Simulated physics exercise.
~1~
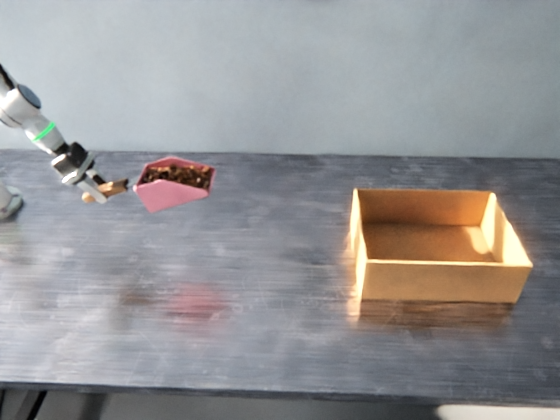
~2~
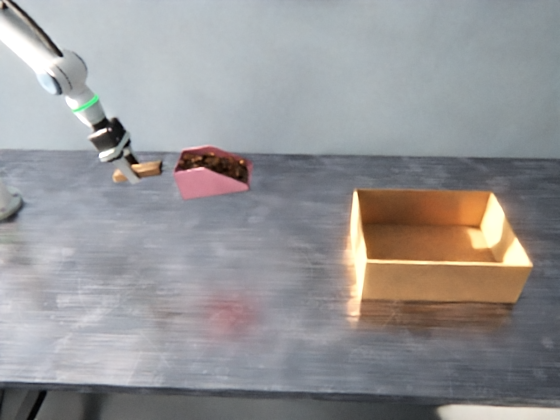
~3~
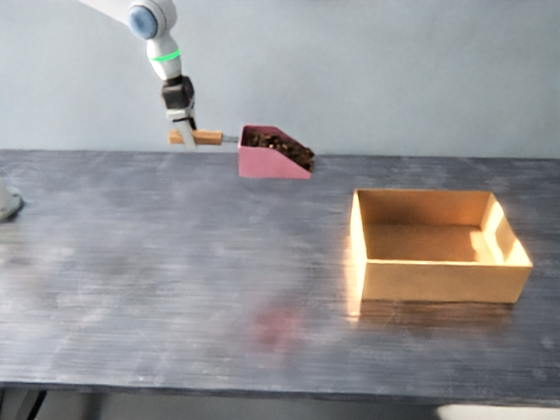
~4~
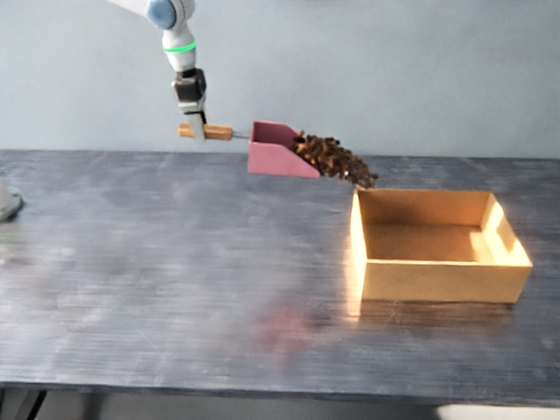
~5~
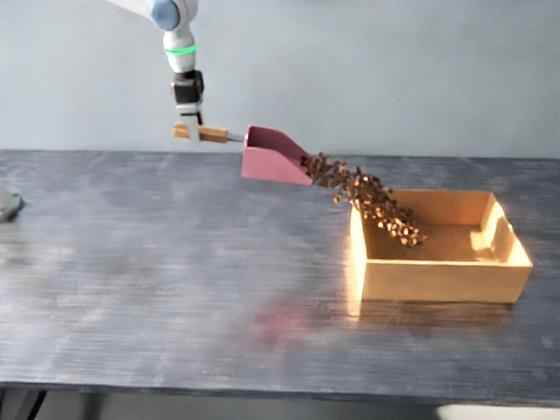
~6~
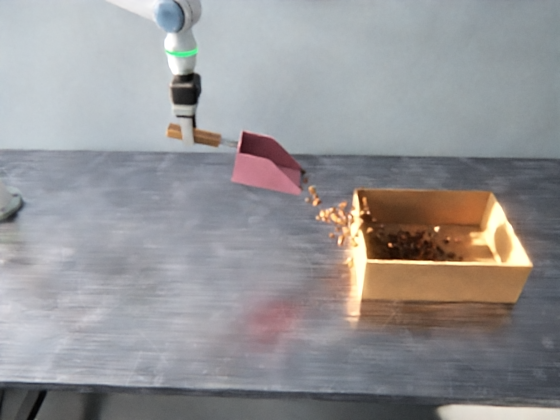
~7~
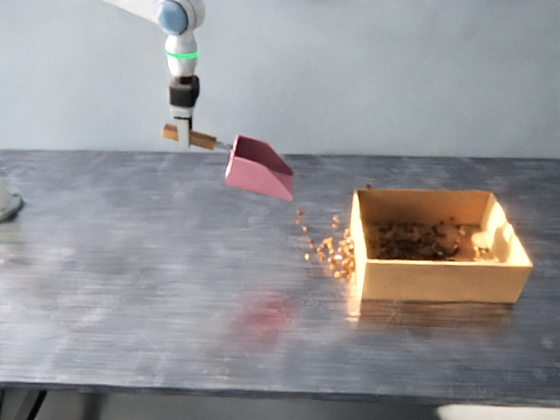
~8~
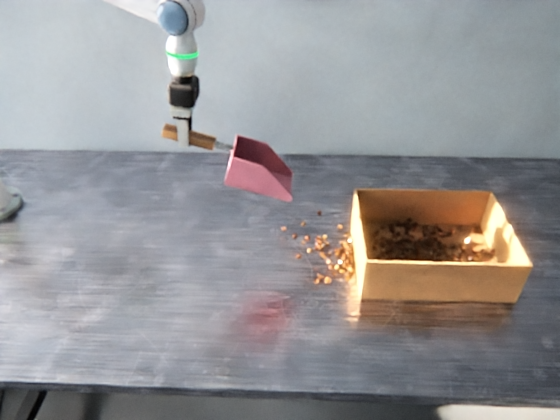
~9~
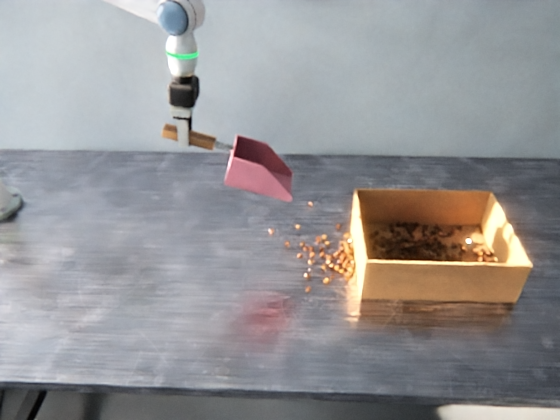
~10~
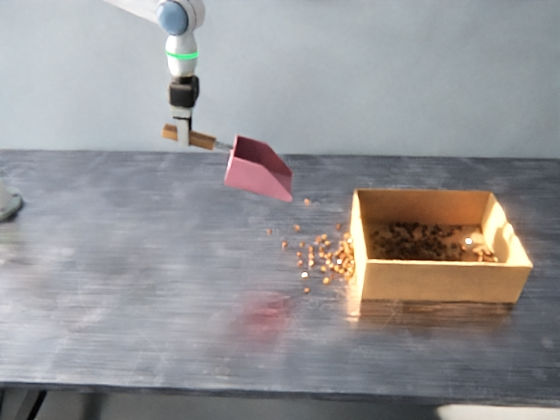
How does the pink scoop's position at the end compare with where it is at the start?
At the end the scoop is farther to the right and a little higher in view than at the start, so it is held closer to the box.
In this clip, a robot arm carries a pink scoop of brown pellets right toward an open box and tips it, pouring them out, then draws back slightly; most land in the box, while some scatter on the dark table beside its left wall.
